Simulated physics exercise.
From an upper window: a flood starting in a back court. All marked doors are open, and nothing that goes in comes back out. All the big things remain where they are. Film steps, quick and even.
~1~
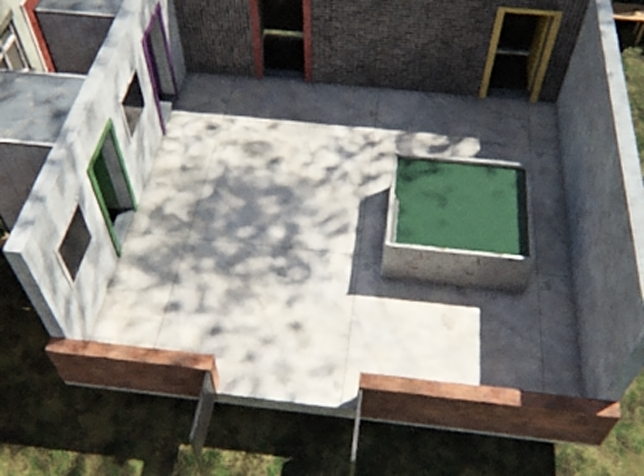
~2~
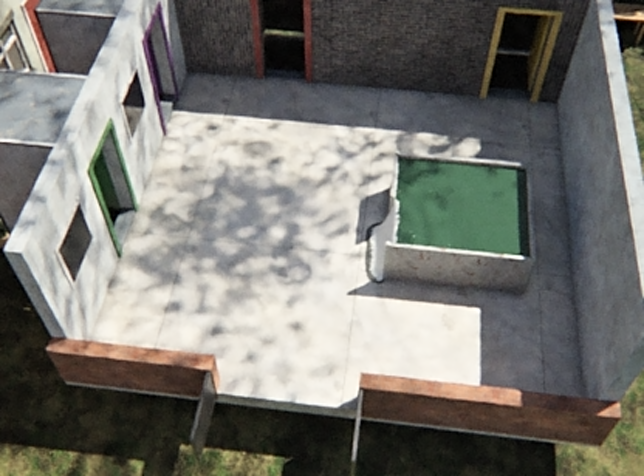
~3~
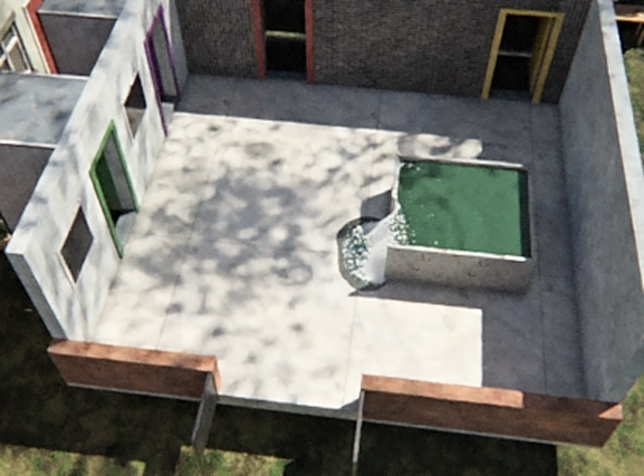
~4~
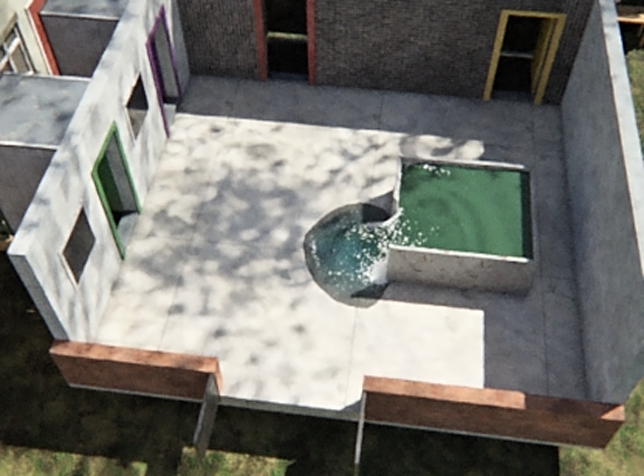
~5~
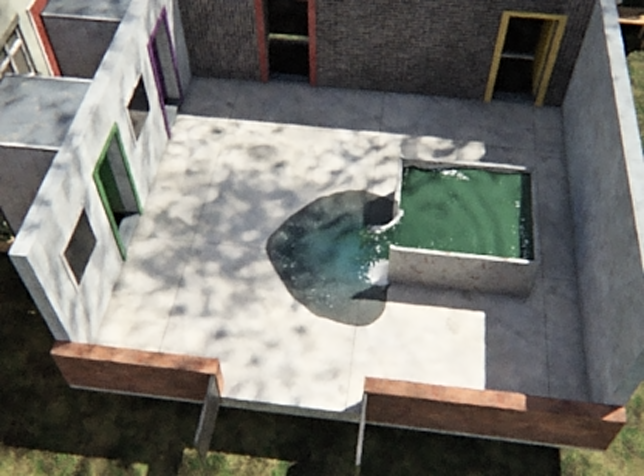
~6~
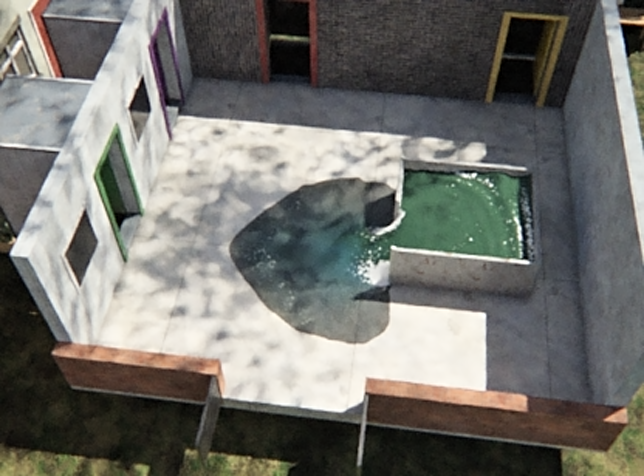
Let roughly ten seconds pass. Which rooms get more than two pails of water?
One by one: The red door exceeds two buckets. The green door exceeds two buckets. The purple door does not exceed two buckets. The yellow door does not exceed two buckets.
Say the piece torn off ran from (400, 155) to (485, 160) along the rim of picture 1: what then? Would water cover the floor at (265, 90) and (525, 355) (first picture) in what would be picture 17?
In the order asked: Inundated, then unwetted.
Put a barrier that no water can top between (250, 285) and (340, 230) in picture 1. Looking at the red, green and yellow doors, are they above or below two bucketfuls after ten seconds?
In short: Red door is over; green door stays under; yellow door holds.
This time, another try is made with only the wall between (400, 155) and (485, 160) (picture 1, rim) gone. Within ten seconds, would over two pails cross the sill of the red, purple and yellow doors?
Here's how it goes: The red door gets beyond the mark, while the purple door gets beyond the mark and the yellow door gets beyond the mark.
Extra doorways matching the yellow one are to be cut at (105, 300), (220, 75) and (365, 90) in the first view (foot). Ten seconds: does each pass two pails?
Log: Door one is above the limit; door two is above the limit; door three is below the limit.
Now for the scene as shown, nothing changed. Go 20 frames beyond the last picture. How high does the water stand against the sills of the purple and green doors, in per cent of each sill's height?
I'd say around 70 and 200 in a hundred.
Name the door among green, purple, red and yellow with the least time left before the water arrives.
First in line is the green door.
A moment on, water covers 35 % of the floor; the red door not reached, the green door under two buckets in, the purple door not reached, the yellow door not reached.
Next, water covers 45 % of the floor; the red door not reached, the green door over two buckets in, the purple door wet at the sill, nothing in, the yellow door not reached.
Then, water covers 45 % of the floor; the red door not reached, the green door far over two buckets in, the purple door wet at the sill, nothing in, the yellow door not reached.
Later, water covers 60 % of the floor; the red door under two buckets in, the green door far over two buckets in, the purple door wet at the sill, nothing in, the yellow door not reached.
In the end, water covers 80 % of the floor; the red door over two buckets in, the green door far over two buckets in, the purple door wet at the sill, nothing in, the yellow door wet at the sill, nothing in.
